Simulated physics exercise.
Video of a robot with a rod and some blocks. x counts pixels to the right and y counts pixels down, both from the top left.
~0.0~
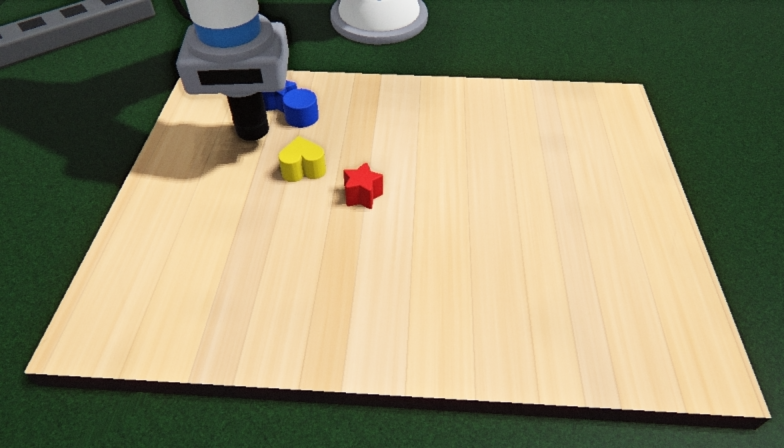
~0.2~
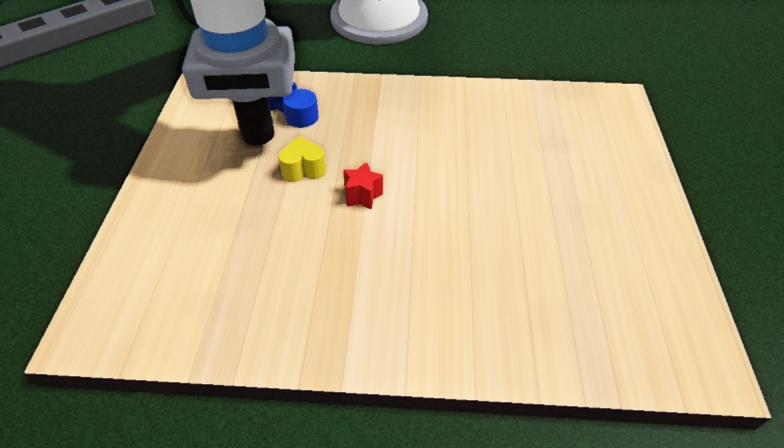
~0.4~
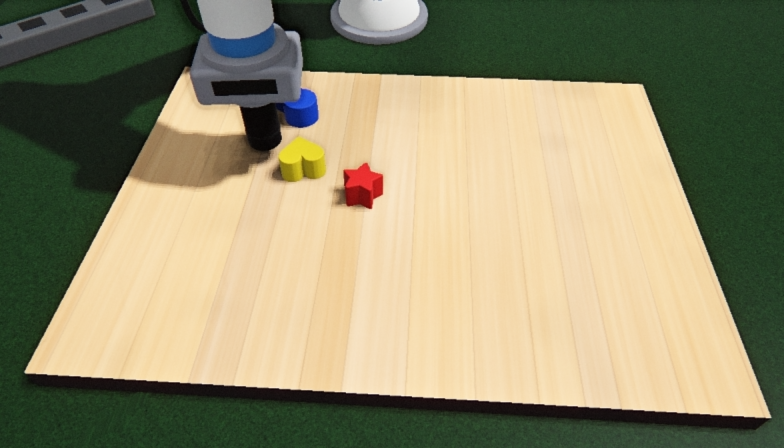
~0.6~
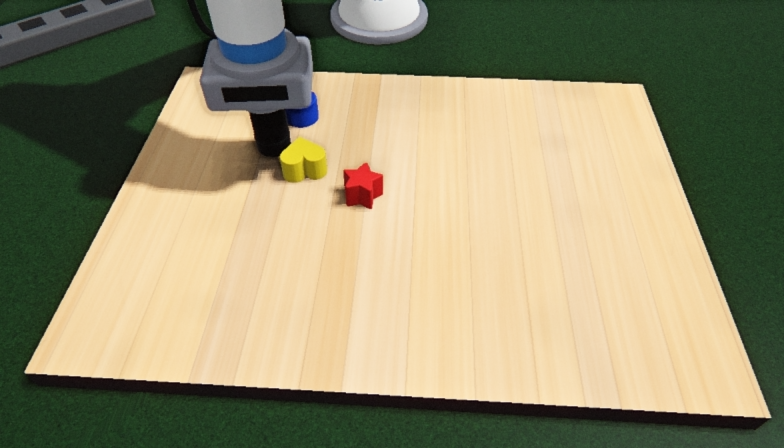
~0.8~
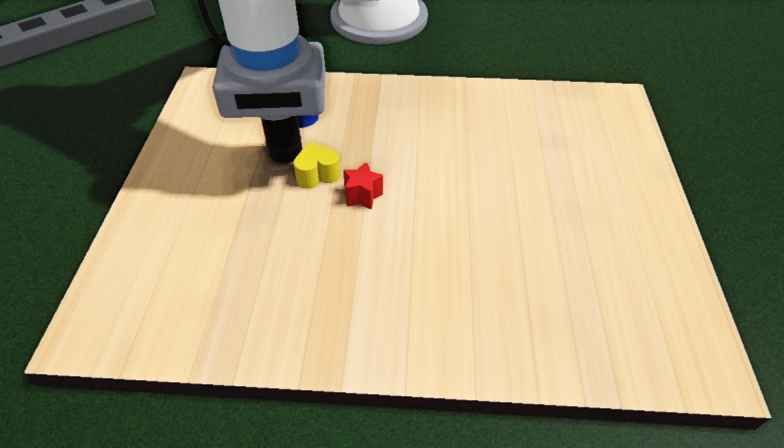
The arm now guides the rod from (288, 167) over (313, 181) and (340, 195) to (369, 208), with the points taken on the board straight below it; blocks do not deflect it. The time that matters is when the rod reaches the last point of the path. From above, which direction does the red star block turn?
It twists clockwise.
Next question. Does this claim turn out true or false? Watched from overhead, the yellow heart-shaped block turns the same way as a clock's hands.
The statement is incorrect.
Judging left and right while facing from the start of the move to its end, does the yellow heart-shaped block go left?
It seems so.
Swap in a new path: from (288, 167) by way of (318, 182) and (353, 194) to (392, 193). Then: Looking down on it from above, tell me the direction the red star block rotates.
Viewed from the top, it goes clockwise.
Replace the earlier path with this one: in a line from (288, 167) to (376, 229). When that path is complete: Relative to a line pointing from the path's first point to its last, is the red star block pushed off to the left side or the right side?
Out to the left.
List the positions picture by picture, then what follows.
Lower end of the rod at (253, 131), tops of blocks, blue cylinder at (299, 98), yellow heart-shaped block at (301, 150), red star block at (362, 176), in the first frame.
Rod at (259, 136), blocks as before, in the second frame.
Rod at (266, 141), blocks as before, in the third frame.
Rod at (275, 147), blocks as before, in the fourth frame.
Rod at (286, 153), blue cylinder hidden, yellow heart-shaped block at (315, 156), red star block at (362, 176), in the fifth frame.
What follows on the original path. One third of the way, rod at (311, 168); yellow heart-shaped block at (345, 166), turned 25° anticlockwise; red star block at (370, 179).
Two thirds of the way, rod at (339, 181); yellow heart-shaped block at (375, 176), turned 35° anticlockwise; red star block at (401, 190).
At the end, rod at (368, 195); blue cylinder not moved; yellow heart-shaped block at (403, 181), turned 50° anticlockwise; red star block at (430, 196), turned 25° clockwise.
